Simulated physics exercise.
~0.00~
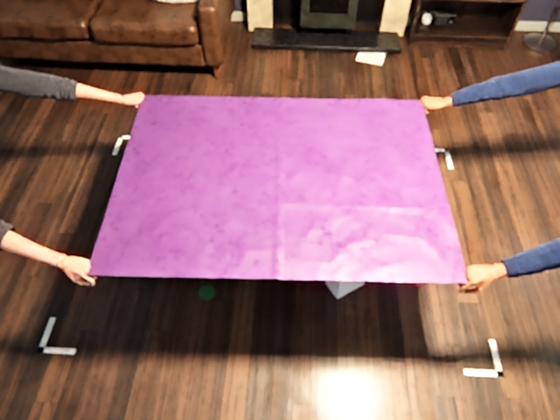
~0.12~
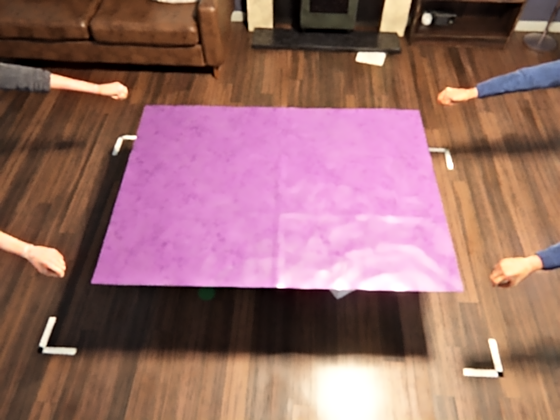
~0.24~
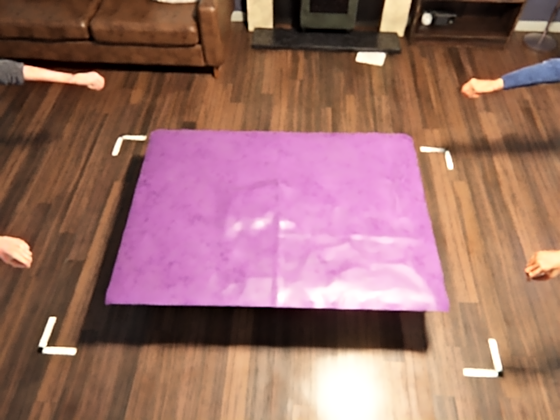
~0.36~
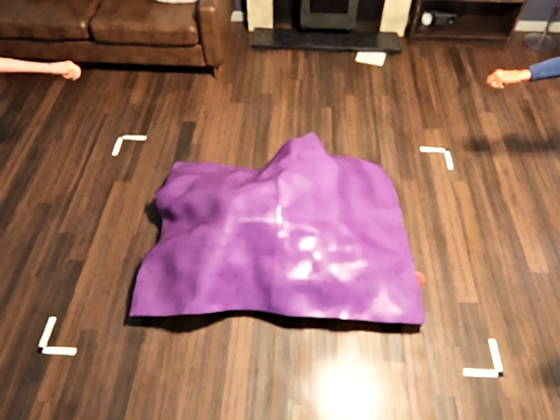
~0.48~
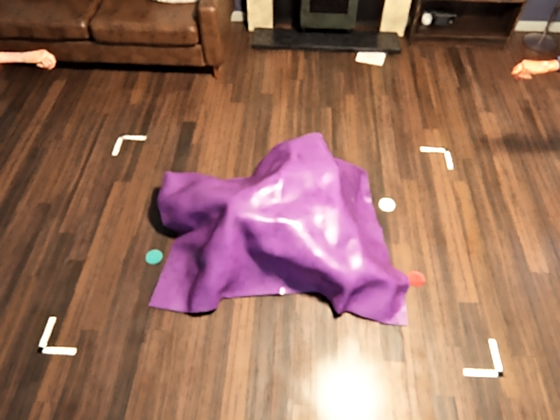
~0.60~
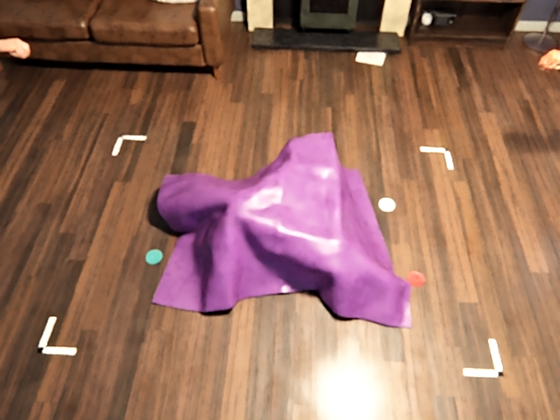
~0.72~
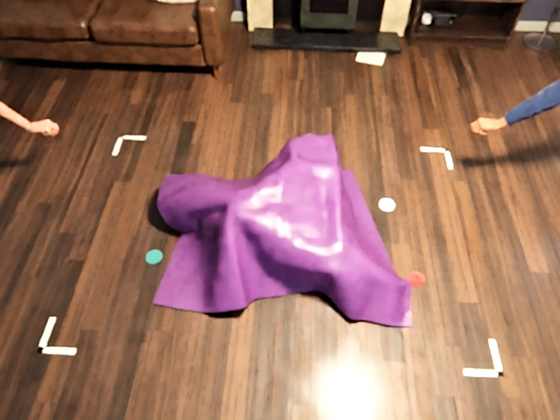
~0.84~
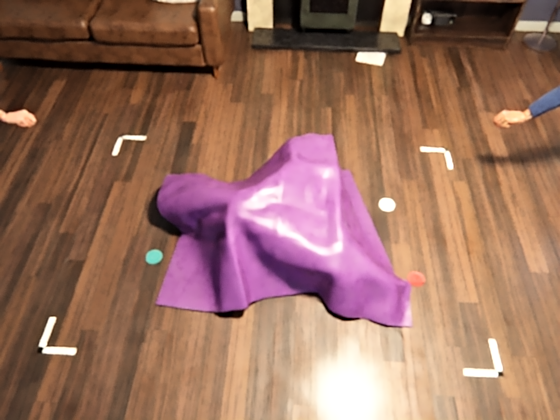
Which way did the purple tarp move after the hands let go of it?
It moved down, dropping toward the floor and settling over the things beneath it.
